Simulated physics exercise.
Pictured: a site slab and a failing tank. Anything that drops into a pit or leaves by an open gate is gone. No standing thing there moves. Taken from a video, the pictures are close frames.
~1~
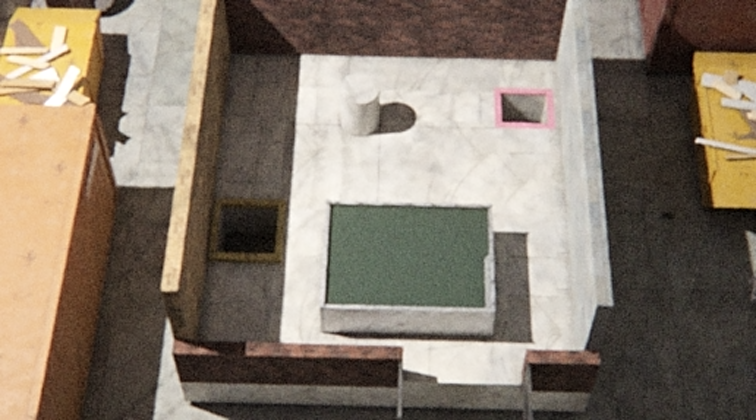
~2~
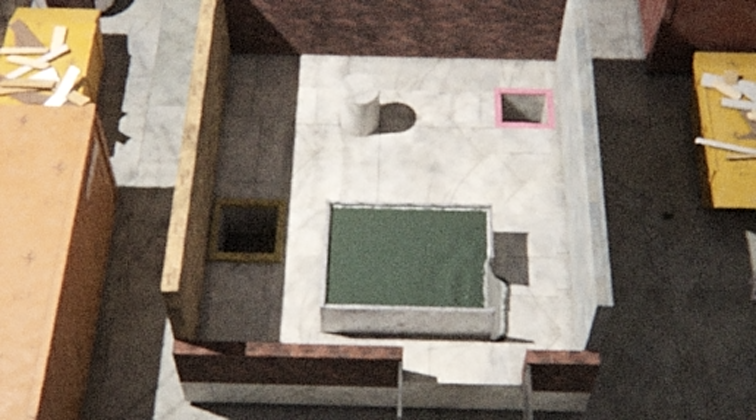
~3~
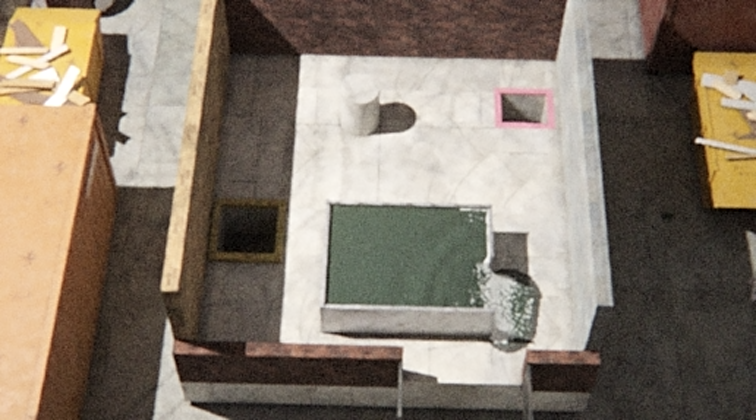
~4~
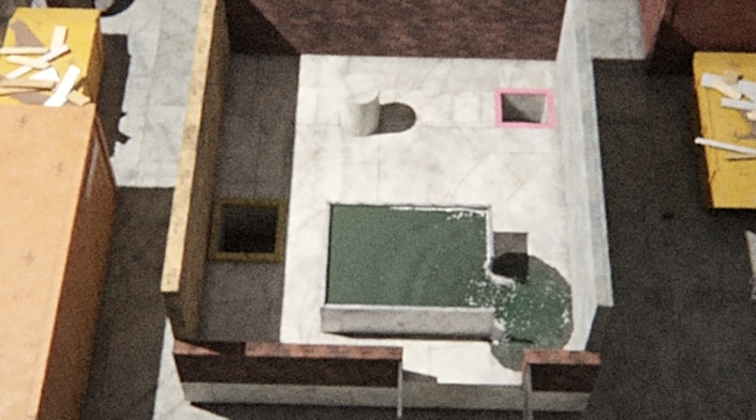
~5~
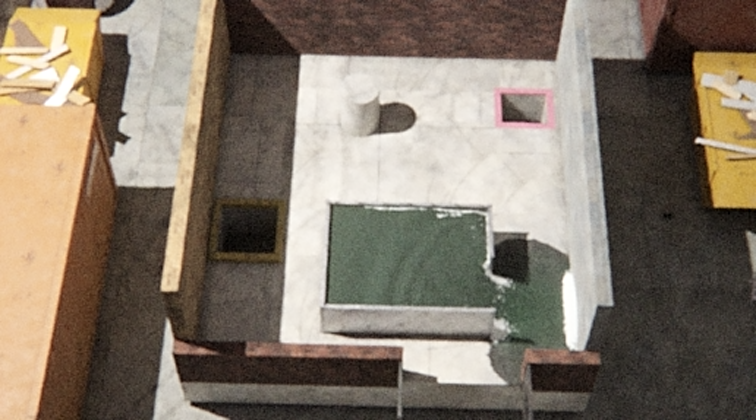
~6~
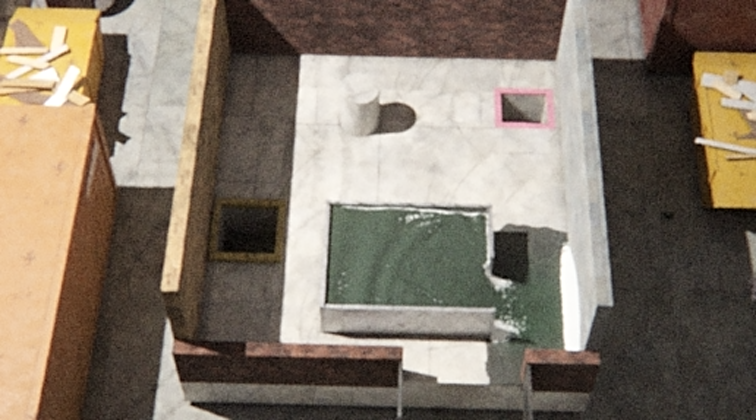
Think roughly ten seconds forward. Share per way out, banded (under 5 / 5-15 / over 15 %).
Banded: Gate over 15 %, yellow pit under 5 %, pink pit over 15 %.
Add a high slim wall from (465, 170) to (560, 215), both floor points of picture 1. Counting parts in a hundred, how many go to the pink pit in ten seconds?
Share for pink - 4 in a hundred.
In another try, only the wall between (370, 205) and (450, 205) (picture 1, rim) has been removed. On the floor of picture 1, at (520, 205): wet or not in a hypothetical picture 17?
My call: Spared.
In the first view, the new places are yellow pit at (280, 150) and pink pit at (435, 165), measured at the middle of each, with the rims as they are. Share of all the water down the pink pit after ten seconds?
Pink: 8 %.
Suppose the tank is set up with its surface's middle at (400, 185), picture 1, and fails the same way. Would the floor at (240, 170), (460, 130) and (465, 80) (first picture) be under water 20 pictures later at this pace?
Spot 1 unwetted, spot 2 wetted, and spot 3 wetted.
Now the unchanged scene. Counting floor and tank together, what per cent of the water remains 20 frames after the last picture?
I'd say around 90 per cent.
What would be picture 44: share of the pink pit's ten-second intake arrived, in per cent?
I'd put it at about 60 per cent.
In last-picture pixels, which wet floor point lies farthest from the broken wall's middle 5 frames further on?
I'd say at around (563, 164).
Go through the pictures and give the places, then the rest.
In the first frame, the open tank at (408, 257) is whole and still.
In the second frame, the front is at (493, 340), out from the gap at (488, 299).
In the third frame, water pours out at (488, 301) and has run to (527, 281).
In the fourth frame, the front is at (571, 295), out from the gap at (488, 301).
In the fifth frame, the front is at a hidden place, out from the gap at (488, 301).
In the sixth frame, water pours out at (488, 301) and has run to (567, 237).
A moment on, water covers 15 % of the floor; the gate 0 %, the yellow pit 0 %, the pink pit 0 %.
Next, water covers 30 % of the floor; the gate 2 %, the yellow pit 0 %, the pink pit 1 %.
Then, water covers 55 % of the floor; the gate 6 %, the yellow pit 0 %, the pink pit 4 %.
Later, water covers 80 % of the floor; the gate 13 %, the yellow pit 0 %, the pink pit 11 %.
In the end, water covers 95 % of the floor; the gate 19 %, the yellow pit 0 %, the pink pit 19 %.
